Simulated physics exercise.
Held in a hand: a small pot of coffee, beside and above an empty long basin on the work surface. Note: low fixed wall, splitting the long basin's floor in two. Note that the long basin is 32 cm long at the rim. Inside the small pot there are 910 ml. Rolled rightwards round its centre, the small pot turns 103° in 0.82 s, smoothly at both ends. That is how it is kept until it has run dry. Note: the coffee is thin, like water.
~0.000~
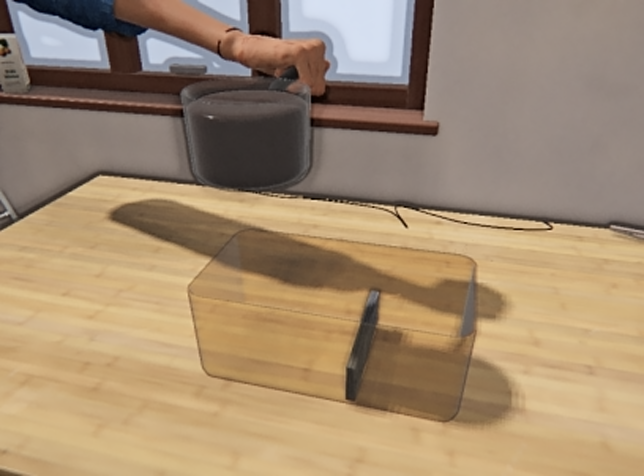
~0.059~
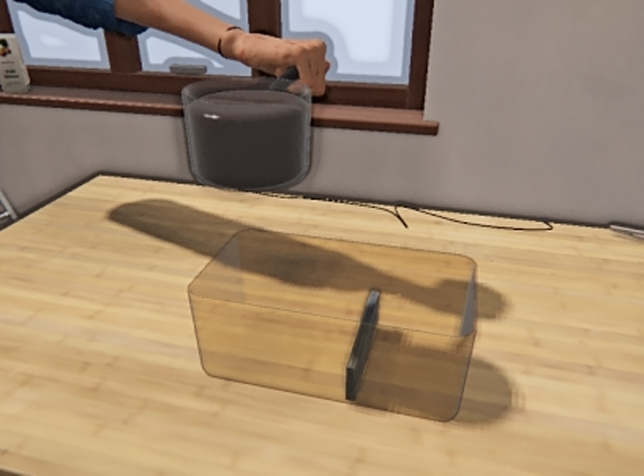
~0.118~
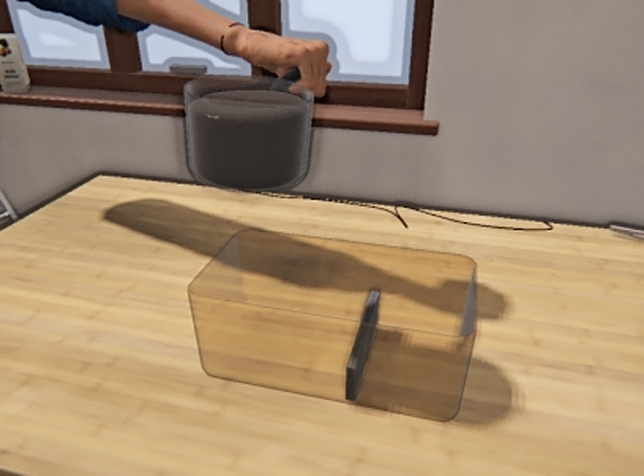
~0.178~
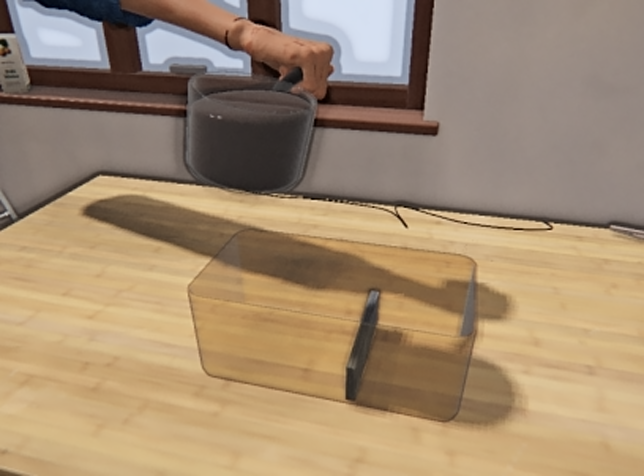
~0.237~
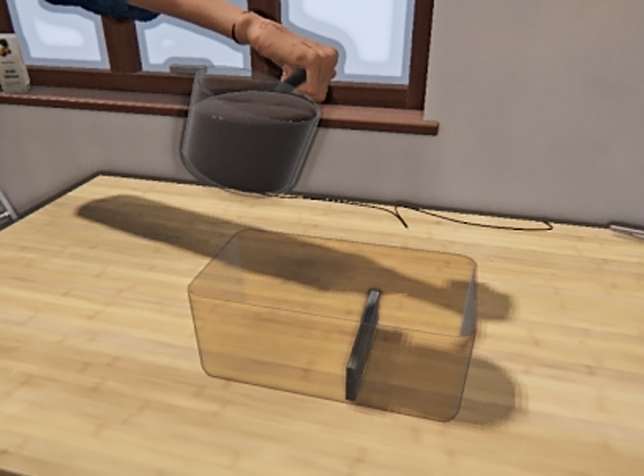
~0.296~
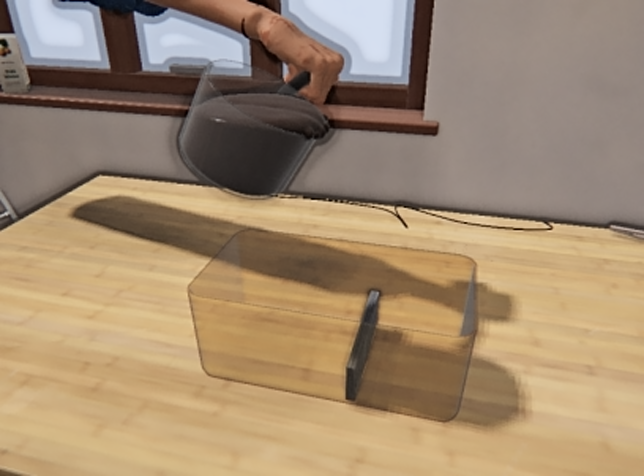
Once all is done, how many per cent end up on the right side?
Roughly 62 percent ends up on the right side.
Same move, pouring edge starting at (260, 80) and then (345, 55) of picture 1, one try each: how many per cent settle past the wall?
Respectively about 5 and 85 percent.
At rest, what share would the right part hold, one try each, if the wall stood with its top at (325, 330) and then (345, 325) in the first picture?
Result: 90 per cent, then 85 per cent.
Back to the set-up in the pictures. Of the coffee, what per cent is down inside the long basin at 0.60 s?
I'd put it near 18 percent.
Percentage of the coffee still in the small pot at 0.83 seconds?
About 10 % is still there.
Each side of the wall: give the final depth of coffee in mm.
The left side settles near 12 mm and the right side near 32 mm.
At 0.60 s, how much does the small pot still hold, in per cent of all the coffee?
At that time about 46 in a hundred parts are still held.
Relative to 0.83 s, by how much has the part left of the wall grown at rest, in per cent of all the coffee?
That amounts to roughly 22 per cent of the whole.
After 0.60 s the tilt is 86° and 46 per cent is still to pour, 2 is left of the wall and 16 right of it.
After 0.83 s the tilt is 103° and 11 per cent is still to pour, 15 is left of the wall and 62 right of it.
After 1.06 s the tilt is 103° and 1 per cent is still to pour, 33 is left of the wall and 62 right of it.
After 1.32 s the tilt is 103° and 0 per cent is still to pour, 37 is left of the wall and 62 right of it.
In the end 37 per cent lies left of the wall, 62 right of it and 1 outside.
